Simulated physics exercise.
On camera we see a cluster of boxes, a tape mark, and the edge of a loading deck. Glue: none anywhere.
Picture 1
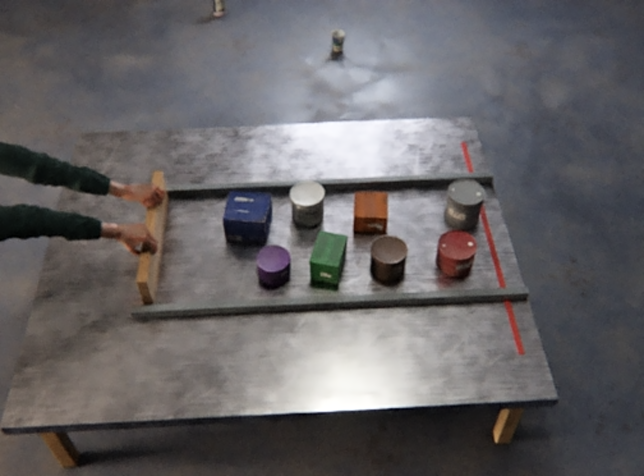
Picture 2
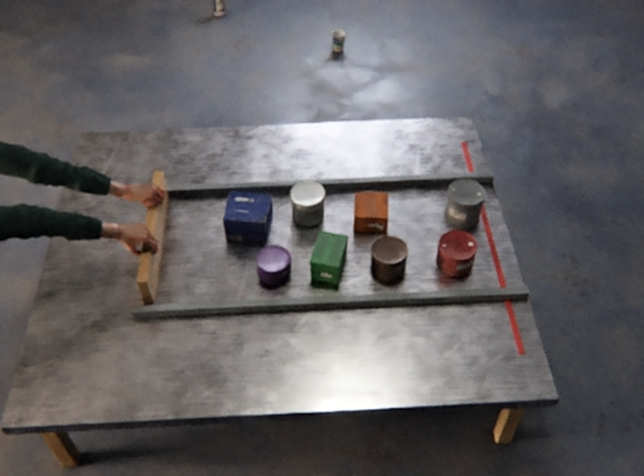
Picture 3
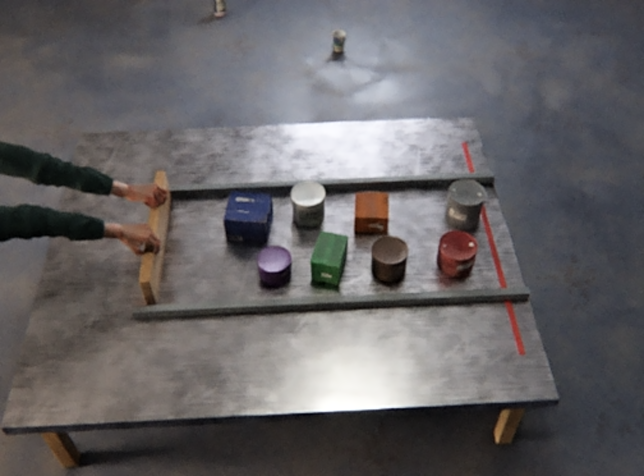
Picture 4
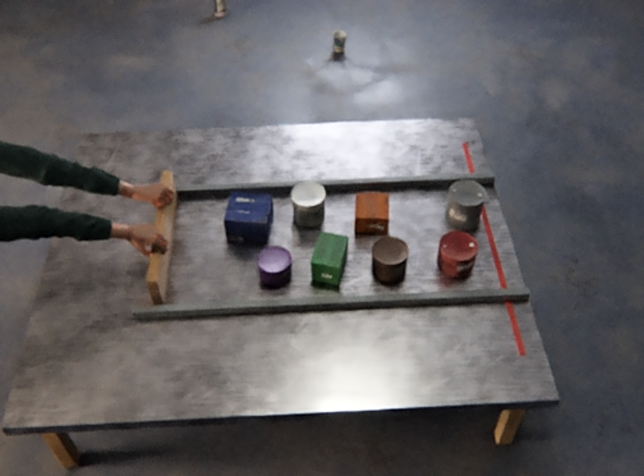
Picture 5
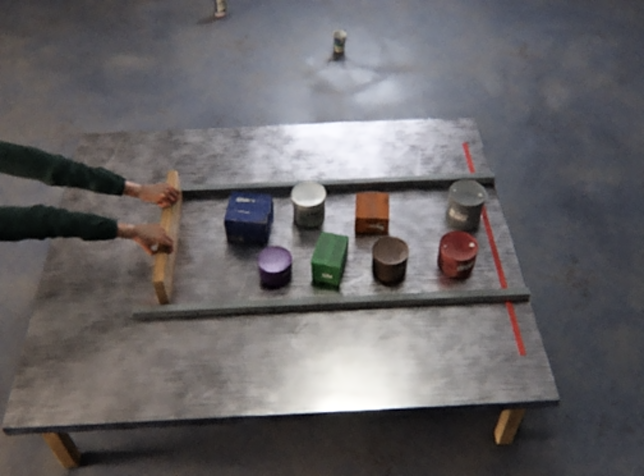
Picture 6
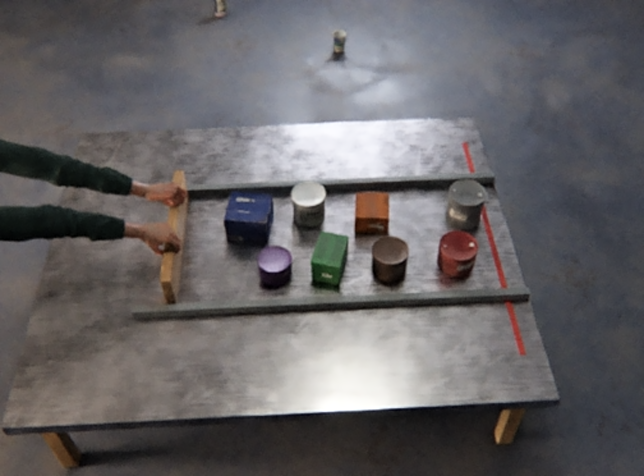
Two hands sliding a wooden plank slowly right between rails on a table, while the boxes and canisters ahead stay still.
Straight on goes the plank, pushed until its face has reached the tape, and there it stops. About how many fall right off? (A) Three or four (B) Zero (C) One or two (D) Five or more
(D) Five or more.
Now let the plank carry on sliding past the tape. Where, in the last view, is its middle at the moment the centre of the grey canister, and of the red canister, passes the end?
Estimated middle: (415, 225), and (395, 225) for the other.
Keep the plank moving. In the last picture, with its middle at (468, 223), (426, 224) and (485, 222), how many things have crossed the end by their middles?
First 6, then 2, then 6.
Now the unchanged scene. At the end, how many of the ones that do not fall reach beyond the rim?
2 is the number.
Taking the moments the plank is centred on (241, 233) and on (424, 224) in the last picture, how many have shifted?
Counting first: 1, next 8.
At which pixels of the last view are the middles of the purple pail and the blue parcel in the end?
Around (517, 259) and around (508, 205).
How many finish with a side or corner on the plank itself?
2 in contact.
Early on, none off yet; grey canister at rest near (465, 205); red canister at rest near (457, 253); brown pail at rest near (390, 259).
A while later, none off yet; grey canister at rest near (465, 205); red canister travelled a little near (473, 252); brown pail travelled about its own width near (437, 255).
Further along, one off so far; grey canister leaning a little near (521, 202); red canister in the air near (539, 287); brown pail travelled well along near (517, 250).
Finally, the number that fall off is five or more; lost, white pail, green tote, orange parcel, brown pail, red canister and grey canister.
